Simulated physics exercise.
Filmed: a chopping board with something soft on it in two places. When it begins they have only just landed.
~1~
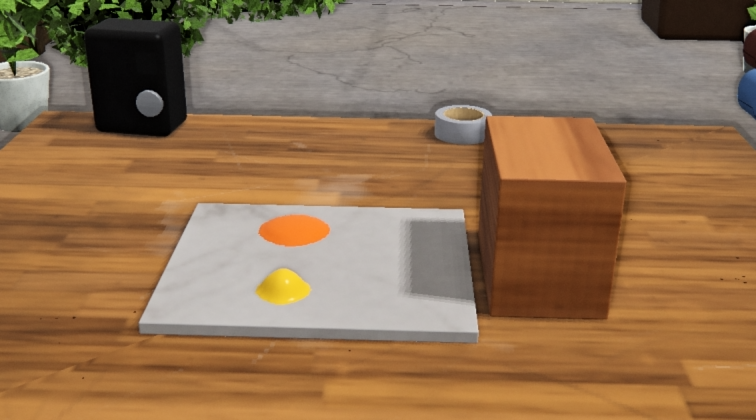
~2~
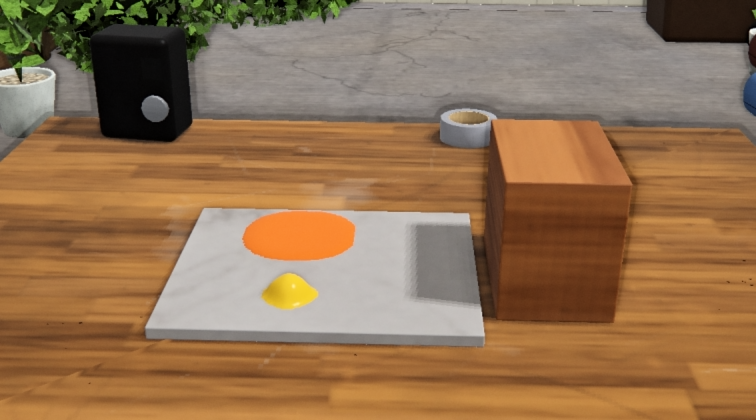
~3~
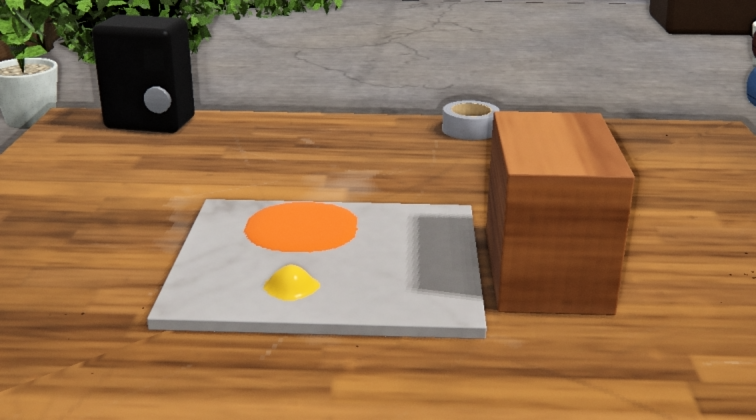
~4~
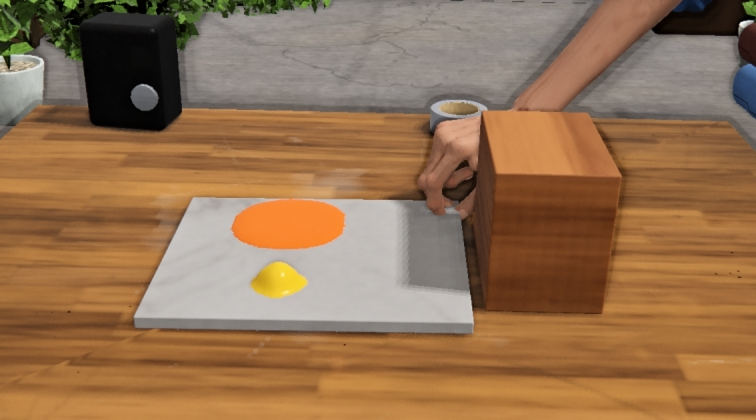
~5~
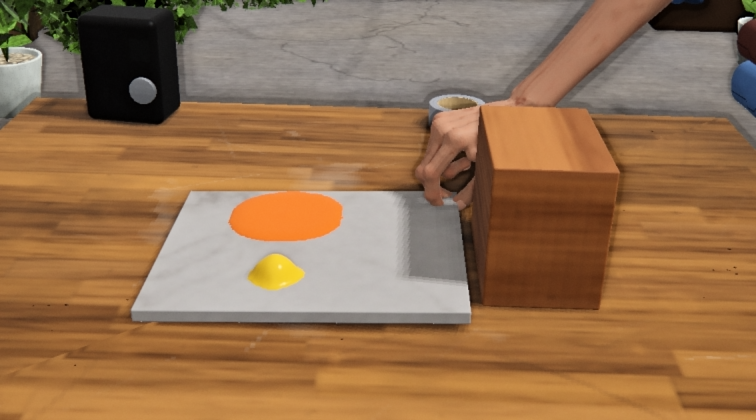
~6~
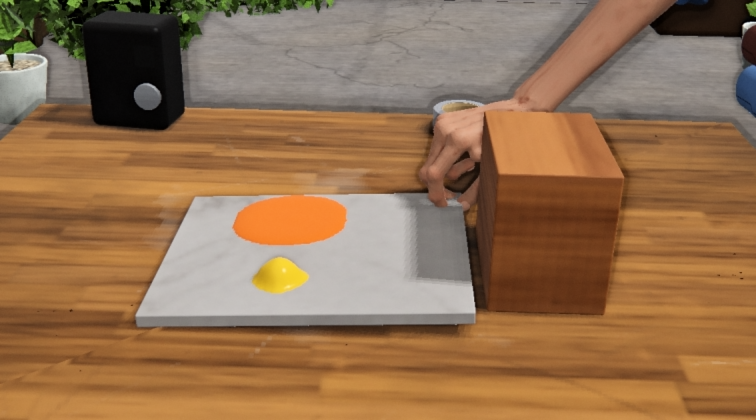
On a wooden worktop, an orange mound on a chopping board spreads into a thin, wide patch while the yellow heap nearby stays tall; then a hand beside the wooden block grips the board's end and raises it slightly.
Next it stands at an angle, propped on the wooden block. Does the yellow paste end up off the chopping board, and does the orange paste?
The yellow paste stays in bounds, the orange paste pours off.
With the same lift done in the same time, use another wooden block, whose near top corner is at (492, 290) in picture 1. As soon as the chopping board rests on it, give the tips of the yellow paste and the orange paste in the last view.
First (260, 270), next (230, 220).
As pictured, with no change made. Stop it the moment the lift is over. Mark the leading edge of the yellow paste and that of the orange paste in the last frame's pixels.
At (231, 235), and at (178, 220).
Shortly, slope about 31°; the yellow paste has not moved; the orange paste is dripping off the low end.
Then, the yellow paste has not moved; the orange paste is dripping off the low end.
At the finish, slope about 31°; the yellow paste has not moved; the orange paste is dripping off the low end.
